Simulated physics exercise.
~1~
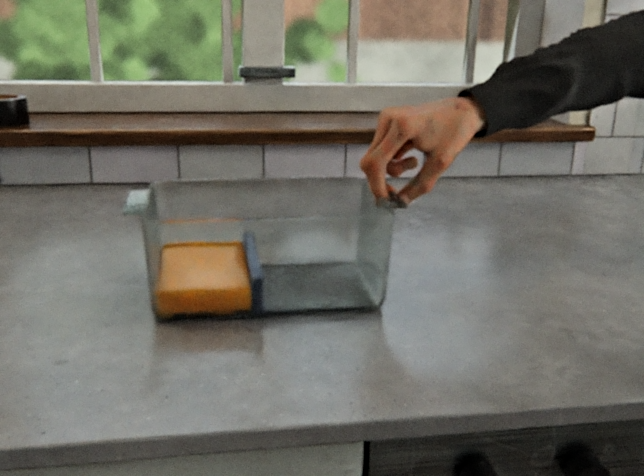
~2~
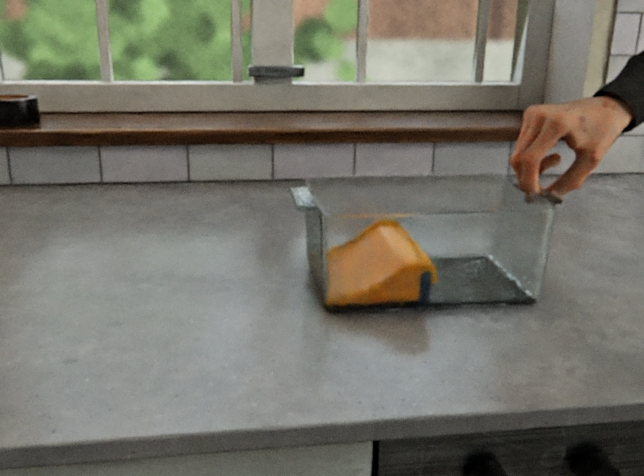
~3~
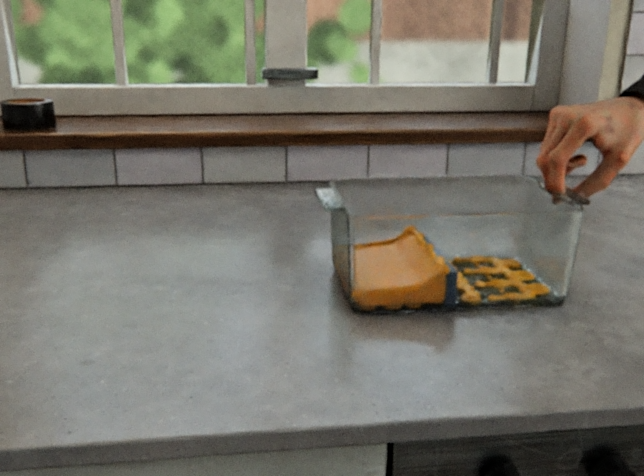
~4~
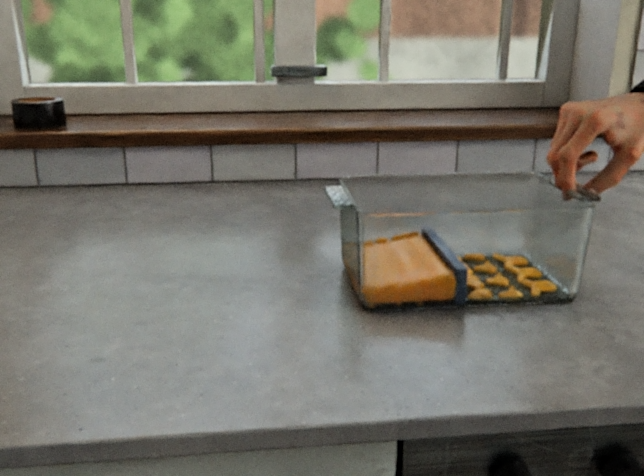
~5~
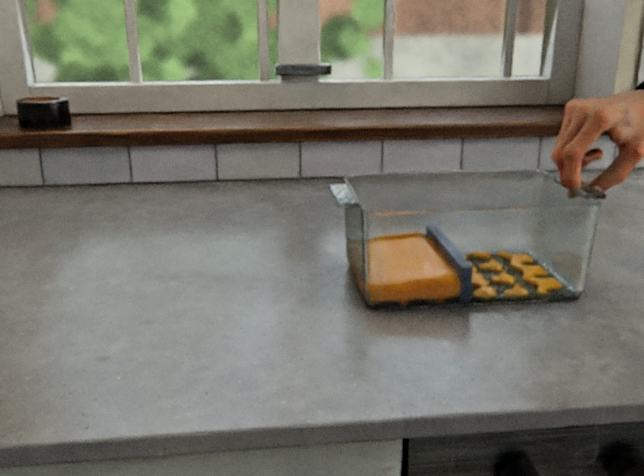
Orange liquid sloshing over the low divider of a clear box as a hand slides it right, leaving scattered patches beyond.
